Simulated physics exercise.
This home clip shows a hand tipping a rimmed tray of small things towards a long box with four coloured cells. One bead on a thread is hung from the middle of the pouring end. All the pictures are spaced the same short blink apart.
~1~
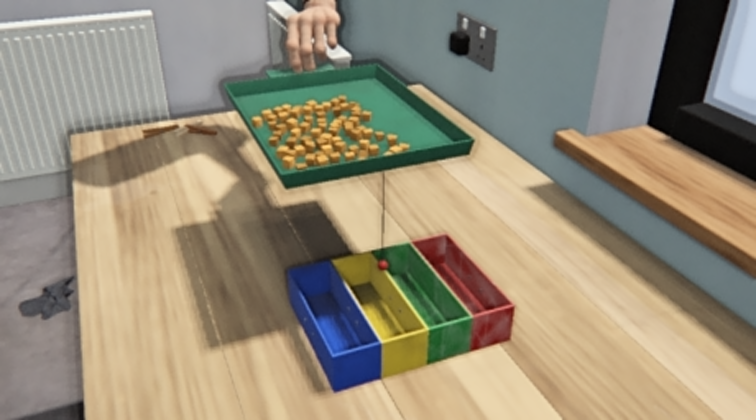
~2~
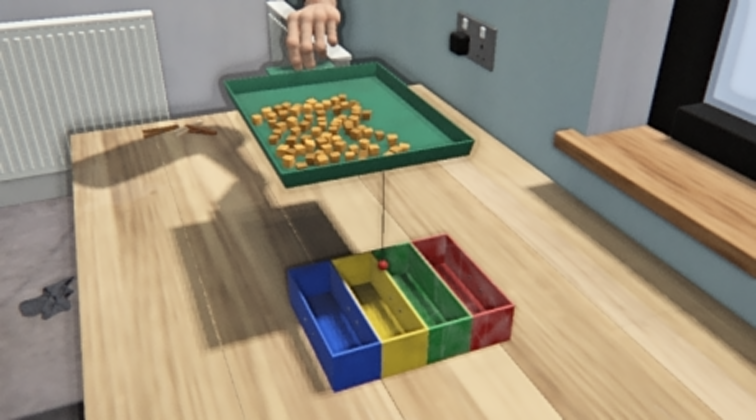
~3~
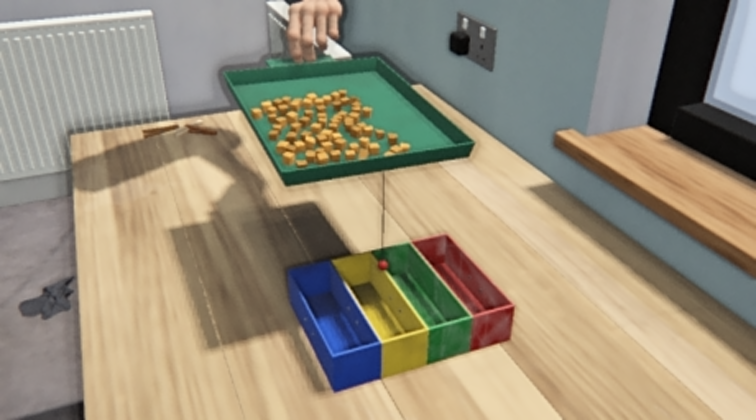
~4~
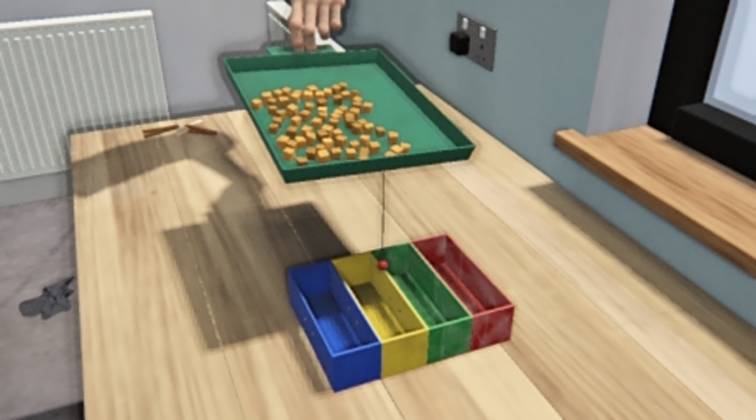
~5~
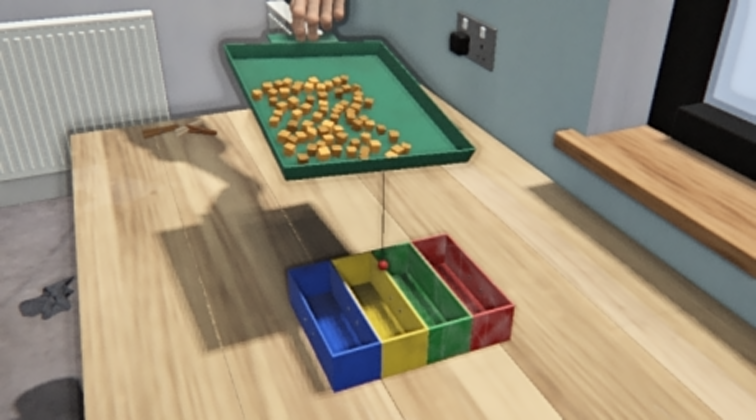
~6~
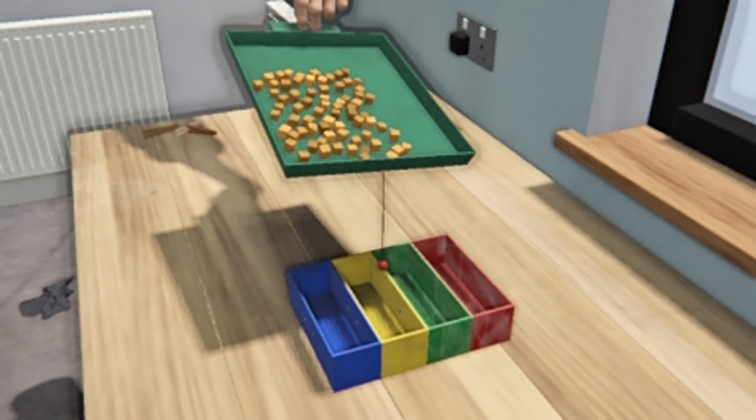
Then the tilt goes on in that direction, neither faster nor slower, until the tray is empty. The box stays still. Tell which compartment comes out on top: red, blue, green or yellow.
It is red that comes out on top.
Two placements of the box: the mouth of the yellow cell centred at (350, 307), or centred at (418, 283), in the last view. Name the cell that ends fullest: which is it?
First try: Red. Second try: The cell in green.
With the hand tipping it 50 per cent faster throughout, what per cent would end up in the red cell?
Around 60 in every hundred.
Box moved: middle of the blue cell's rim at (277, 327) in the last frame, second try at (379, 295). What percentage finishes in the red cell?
I'd expect some 30 percent, and then some 0 percent.
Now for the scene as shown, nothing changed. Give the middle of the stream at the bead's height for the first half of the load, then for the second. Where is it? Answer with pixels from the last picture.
I'd place the first part at (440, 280) and the rest at (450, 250).
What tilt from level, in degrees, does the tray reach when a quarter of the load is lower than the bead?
The tilt then is about 115°.
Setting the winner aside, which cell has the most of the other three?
I'd say green takes second place.
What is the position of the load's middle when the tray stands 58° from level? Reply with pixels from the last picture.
I'd put the middle of the pieces at roughly (410, 145).
Just after the last frame, tray tipped steeply; almost all on the tray; just a few falling or outside the box.
A moment on, tray tipped right over; almost all on the tray; just a few in the red cell; just a few falling or outside the box.
Further on, tray tipped past a quarter turn; roughly half in the red cell; roughly a third in the green cell; about a tenth in the yellow cell; about a tenth falling or outside the box.
When it is over, tray tipped past a quarter turn; roughly half in the red cell; roughly a third in the green cell; about a tenth in the yellow cell; not one in the blue cell; about a tenth outside the box.
